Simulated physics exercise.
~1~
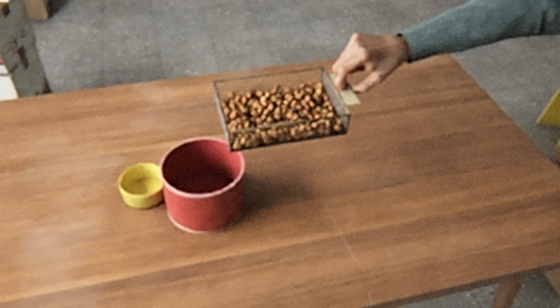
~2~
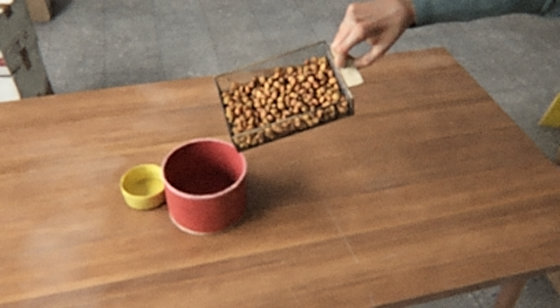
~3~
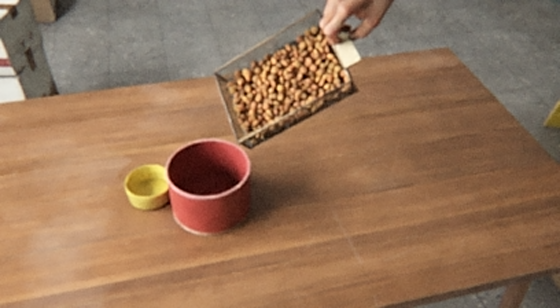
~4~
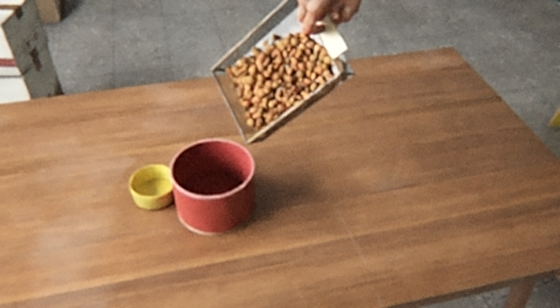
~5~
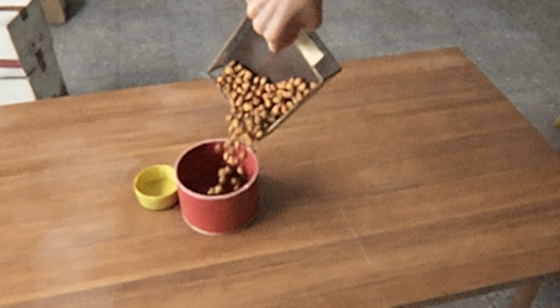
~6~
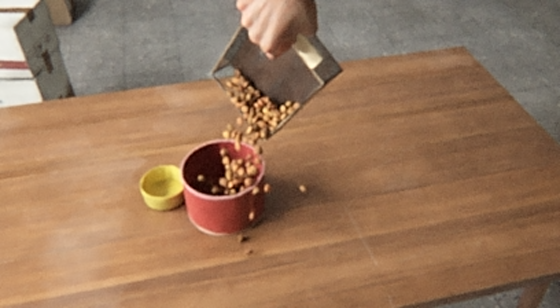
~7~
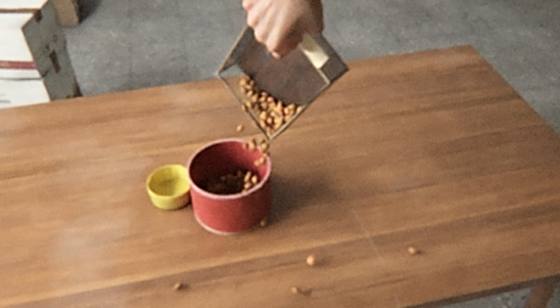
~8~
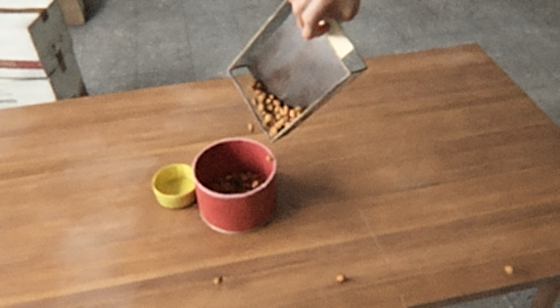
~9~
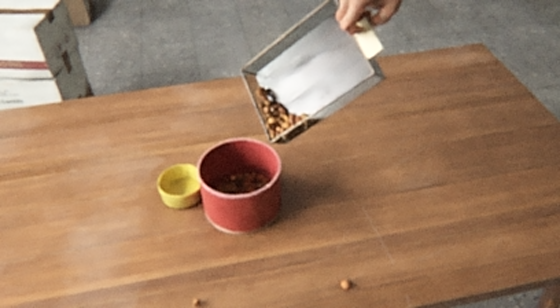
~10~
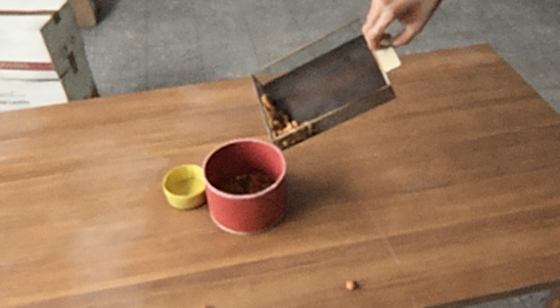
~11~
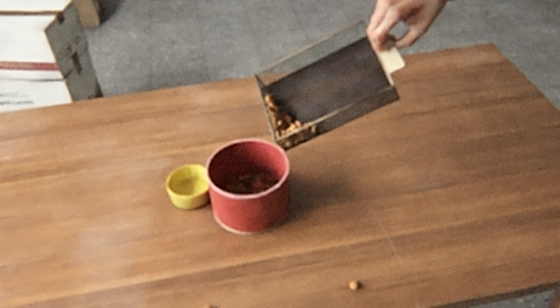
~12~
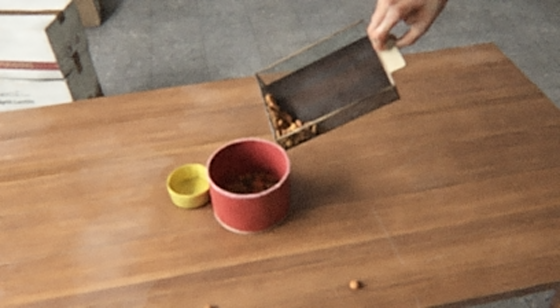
A hand tips brown kibble from a clear box into a red pot, spilling a few.
